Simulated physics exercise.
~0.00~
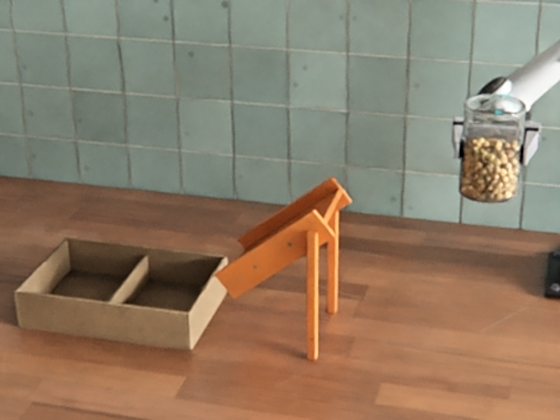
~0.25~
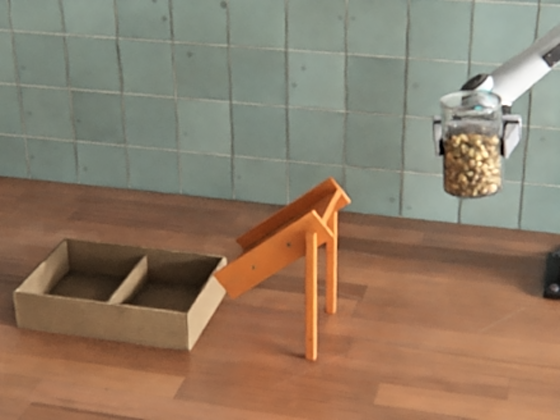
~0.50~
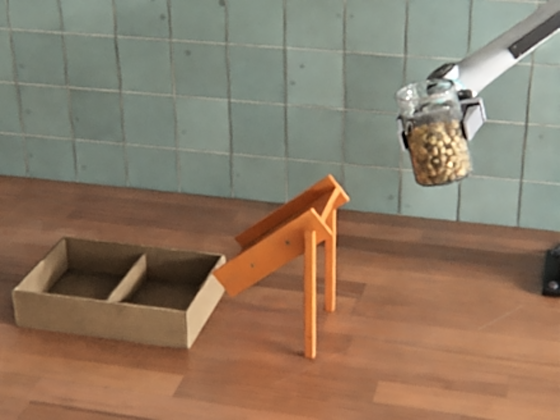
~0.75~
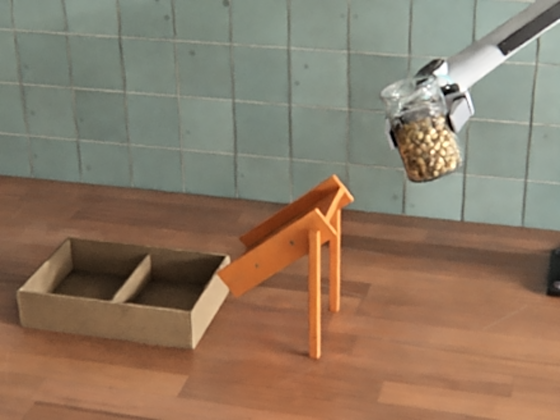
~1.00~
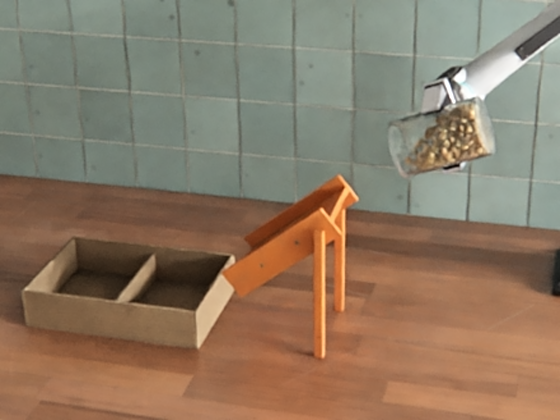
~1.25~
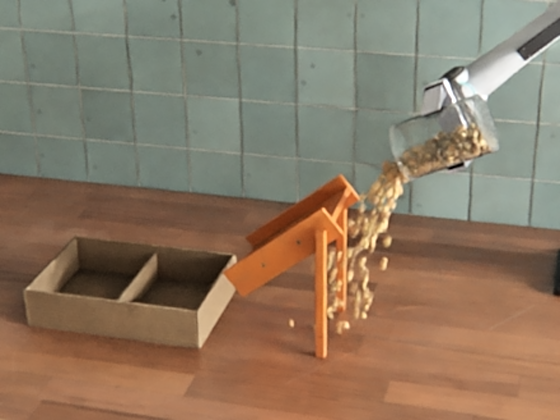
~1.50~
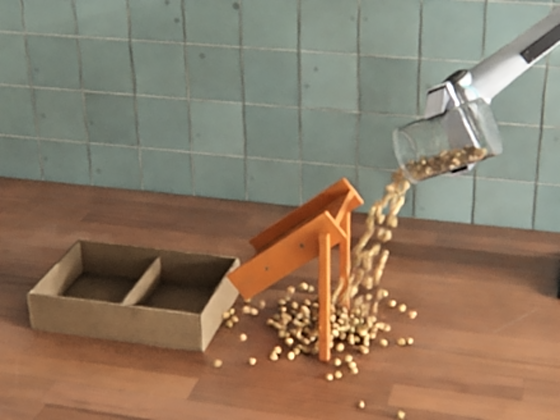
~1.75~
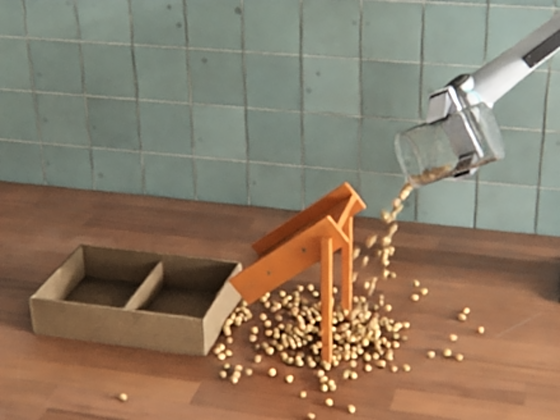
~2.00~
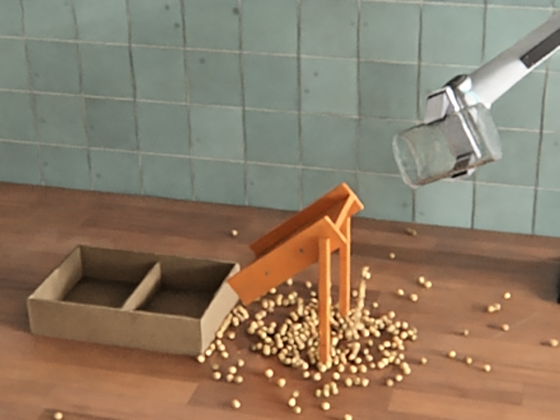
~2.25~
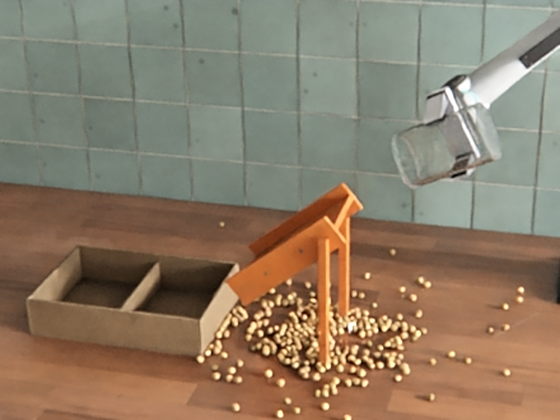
The clip opens on a robot arm at the right holding an upright glass jar of dried chickpeas above a wooden tabletop, with an orange chute on legs sloping down to a two-part brown box at the left. The arm carries the jar left and begins to tip it toward the chute. It then swings the jar onto its side, and the chickpeas stream out short of the chute's upper end. They drop past its legs, piling up and scattering over the table. At the end the jar hangs empty and tilted, chickpeas surround the legs, and the box remains empty.
